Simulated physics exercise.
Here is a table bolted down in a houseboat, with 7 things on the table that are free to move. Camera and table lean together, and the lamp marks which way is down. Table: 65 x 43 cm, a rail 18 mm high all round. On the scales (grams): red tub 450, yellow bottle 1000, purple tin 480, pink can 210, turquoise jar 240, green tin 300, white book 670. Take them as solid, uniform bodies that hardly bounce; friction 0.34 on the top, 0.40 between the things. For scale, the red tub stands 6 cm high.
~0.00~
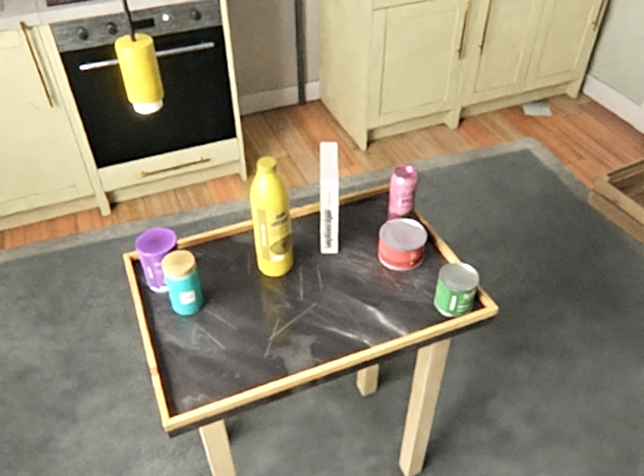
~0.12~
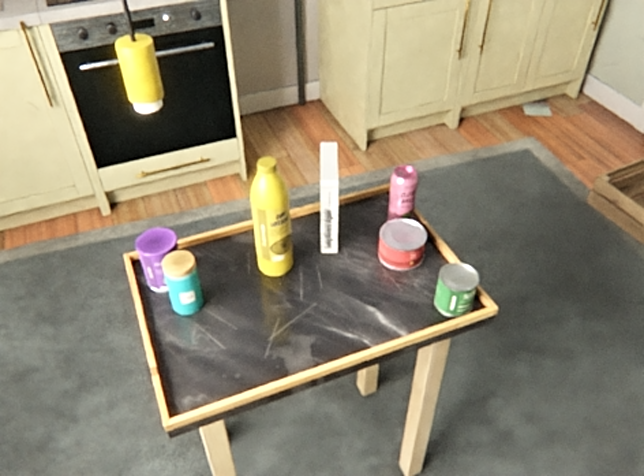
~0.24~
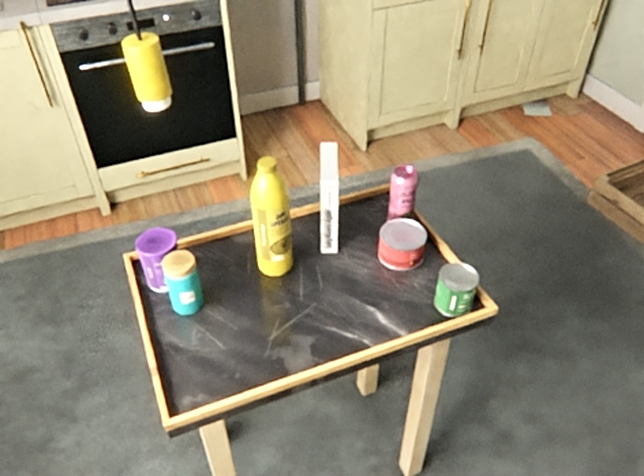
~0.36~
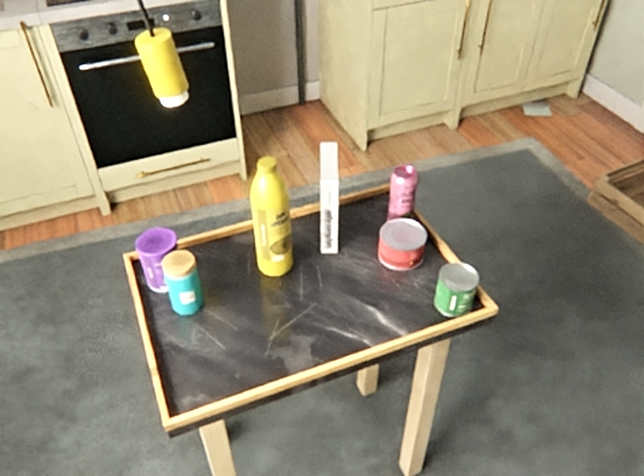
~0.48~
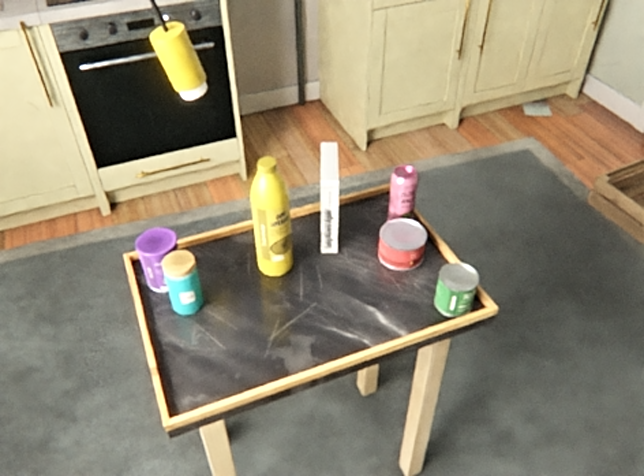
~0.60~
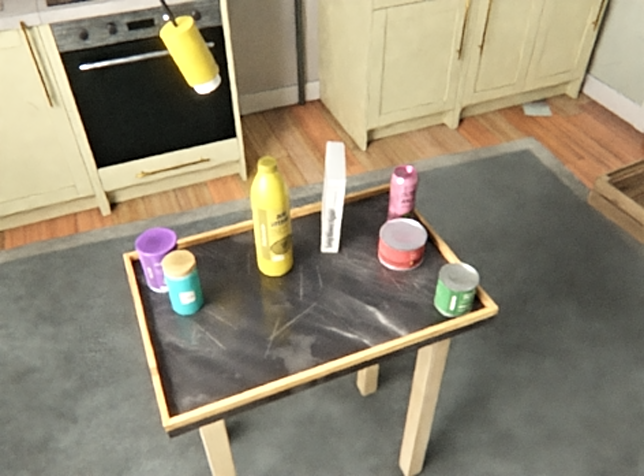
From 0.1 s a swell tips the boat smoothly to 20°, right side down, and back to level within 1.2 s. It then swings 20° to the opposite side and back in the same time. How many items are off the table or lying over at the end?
Tipped or gone: Three or more.
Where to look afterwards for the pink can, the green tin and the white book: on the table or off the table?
The pink can finishes off the table; the green tin ends on the table; the white book ends off the table.
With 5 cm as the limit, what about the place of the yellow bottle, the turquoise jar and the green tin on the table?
The yellow bottle leaves its spot; the turquoise jar holds its spot; the green tin keeps its place.
After 1.00 s, floor tilted 10°, right side down; pink can now off the table; yellow bottle tipped 23° from how it sat near (297, 209); red tub slid 2 cm near (410, 243).
After 1.30 s, boat level; yellow bottle on its side near (350, 230); red tub slid 3 cm near (415, 243); white book tipped 73° from how it sat.
After 1.90 s, floor tilted 20°, left side down; white book now off the table; yellow bottle on its side near (335, 228); red tub slid 3 cm near (415, 243).
At rest (3.0 s), off the table, pink can and white book; tipped over on the table, yellow bottle; the other 4 in place, give or take 5 cm. In the last view, red tub near (413, 244), yellow bottle near (318, 209).
